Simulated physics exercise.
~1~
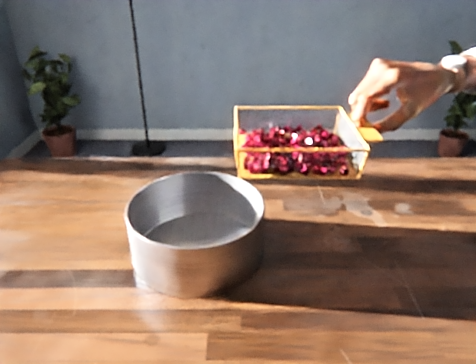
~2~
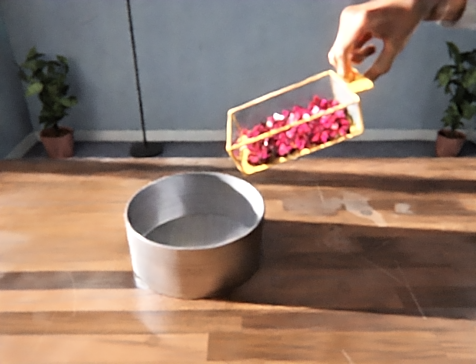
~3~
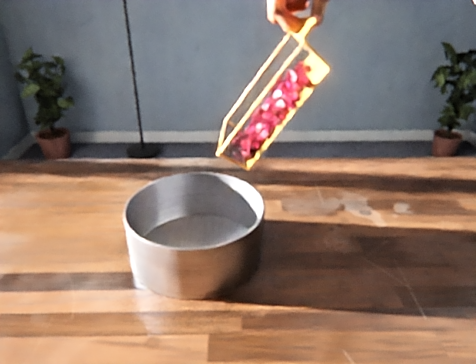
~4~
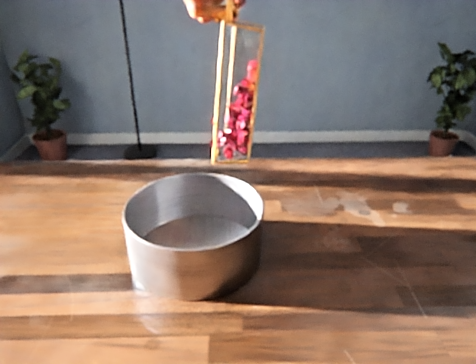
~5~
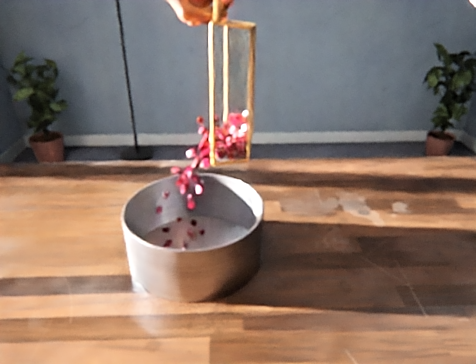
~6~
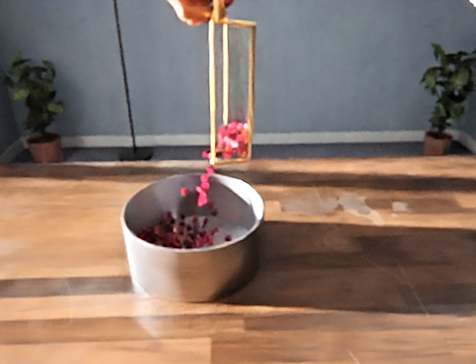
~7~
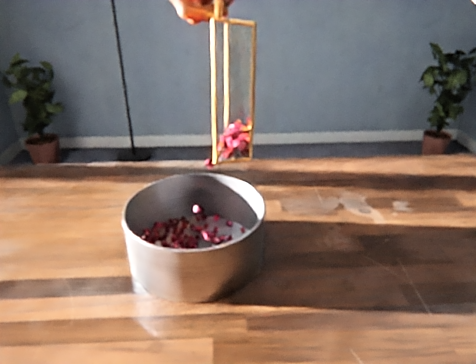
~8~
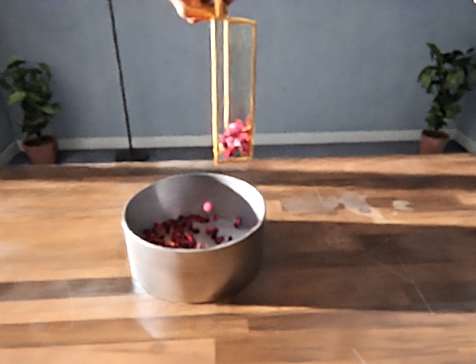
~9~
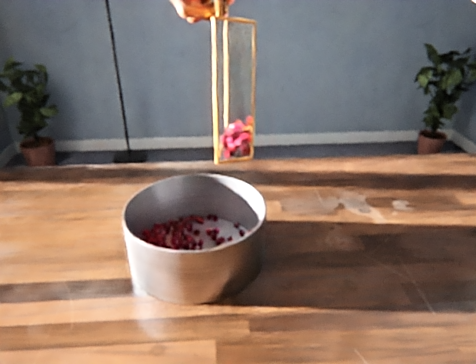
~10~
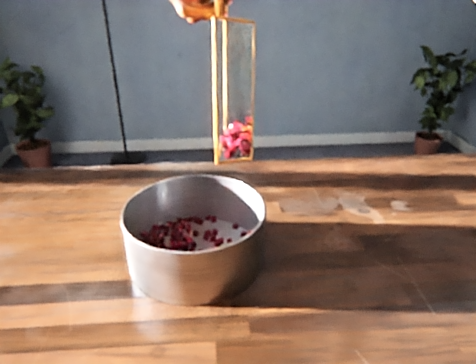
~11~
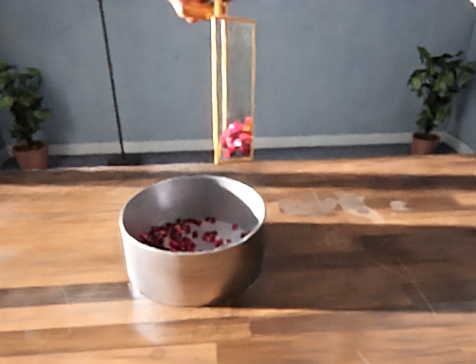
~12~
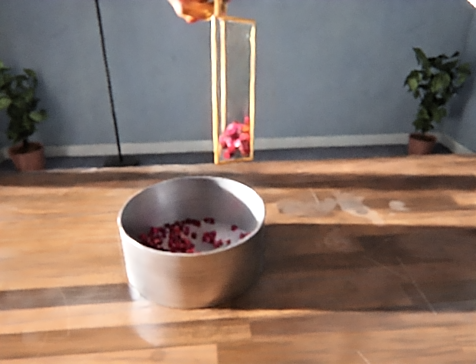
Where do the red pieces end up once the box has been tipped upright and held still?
Many of the red pieces land in the metal pot, while a good share stays in the bottom of the box. None are seen lying on the table.
